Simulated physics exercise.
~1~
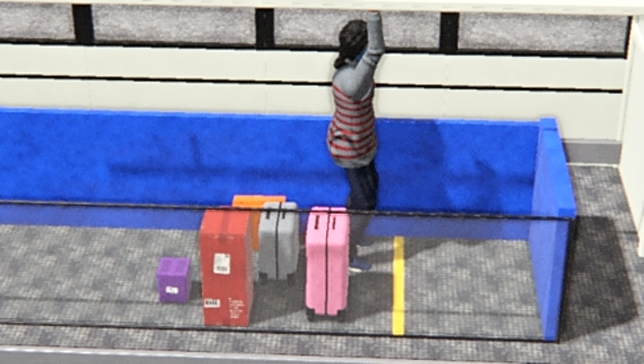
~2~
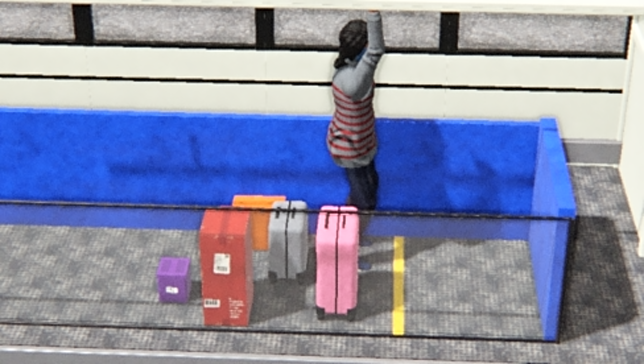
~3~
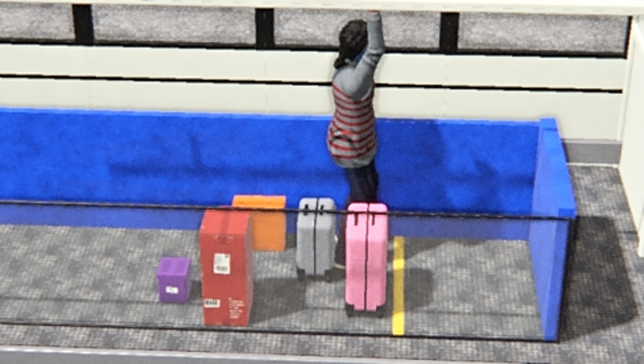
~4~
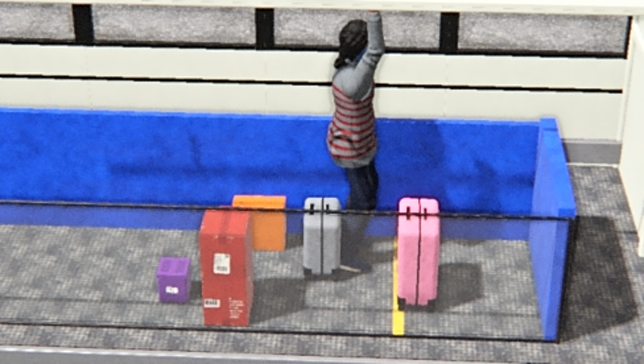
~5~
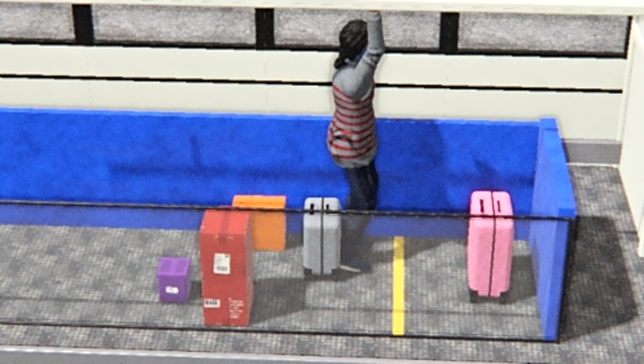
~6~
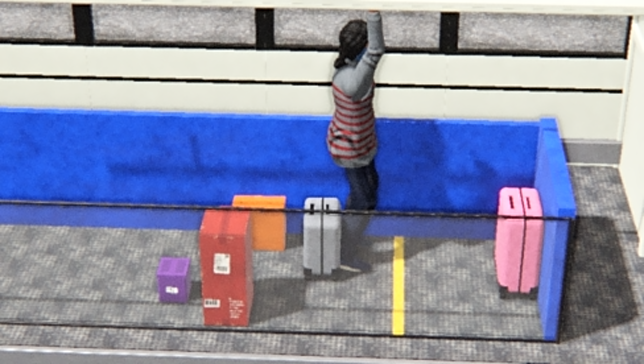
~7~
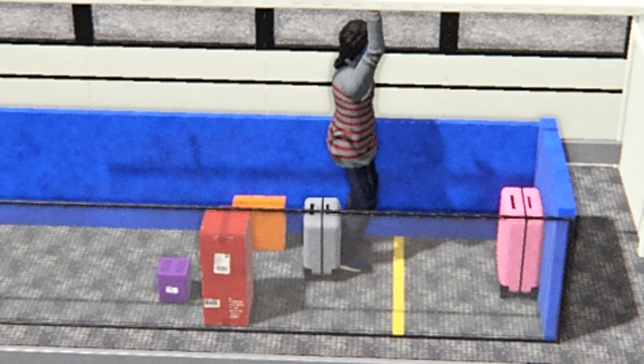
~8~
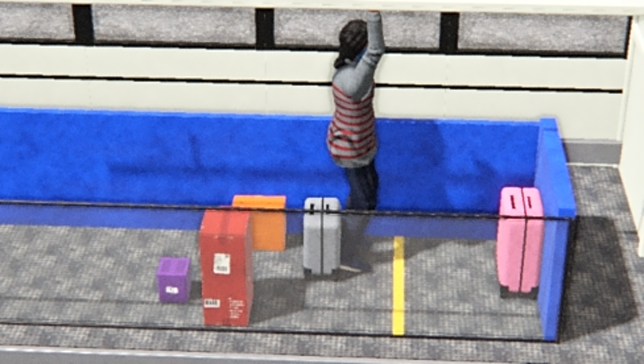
A big pink wheeled suitcase stands near the middle of a bus's standing bay, seen from above and to the side, with a smaller grey case just behind it to the left. A passenger in a striped top holds on overhead beside a low blue wall, near a tall red bag, an orange carton and a purple tub on the left. Both cases roll right, upright, and the grey one soon stops by the passenger's feet, short of the yellow line. The pink one crosses the line and comes to rest by the blue end panel, while everything else stays put.
